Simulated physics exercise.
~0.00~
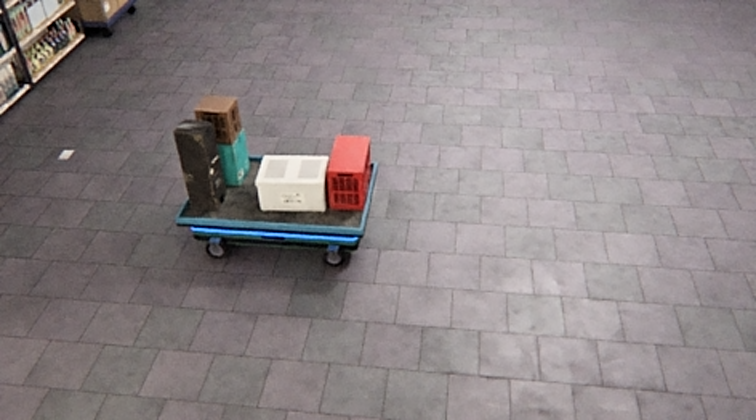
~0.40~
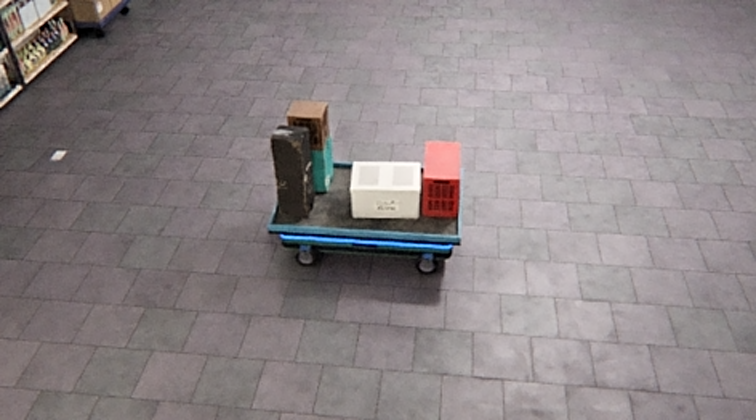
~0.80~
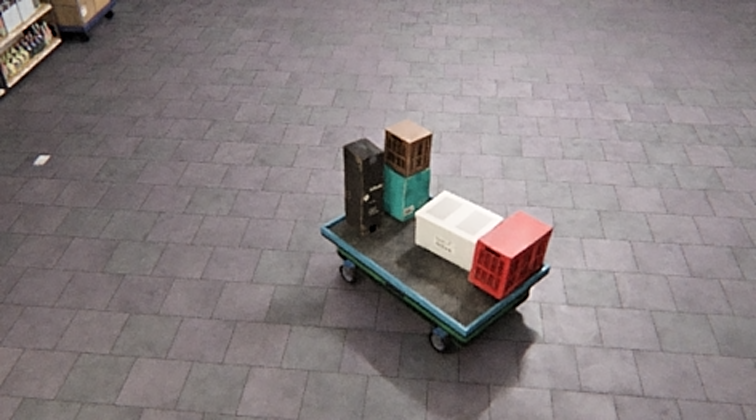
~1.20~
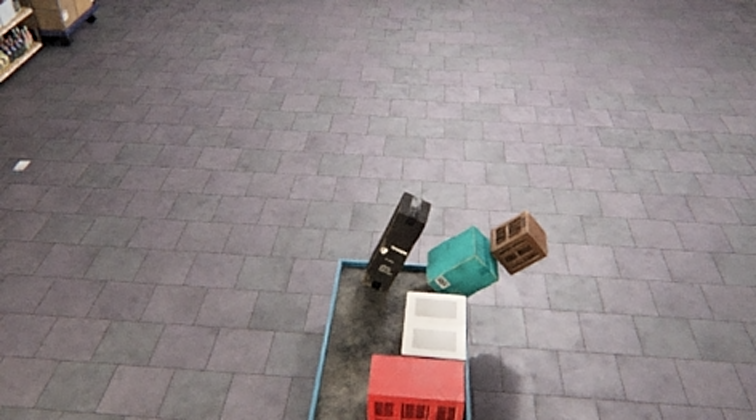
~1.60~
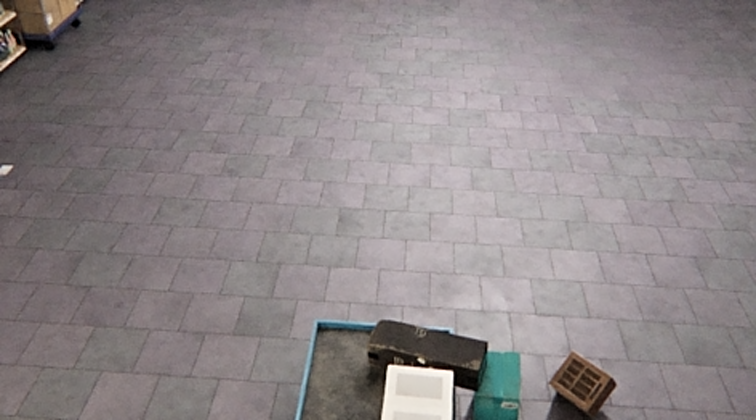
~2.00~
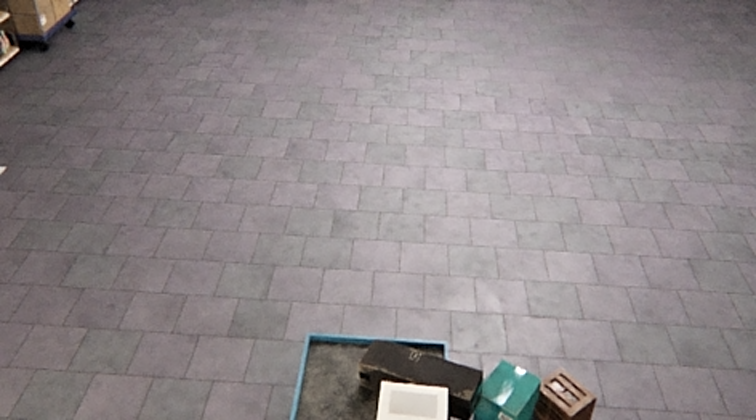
We see a flat cart carrying a black box, stacked brown and turquoise boxes, a white tote and a red crate roll right, then swing toward the viewer; the stack tips off the right side, the black box topples aboard, and the white tote stays upright on the deck.
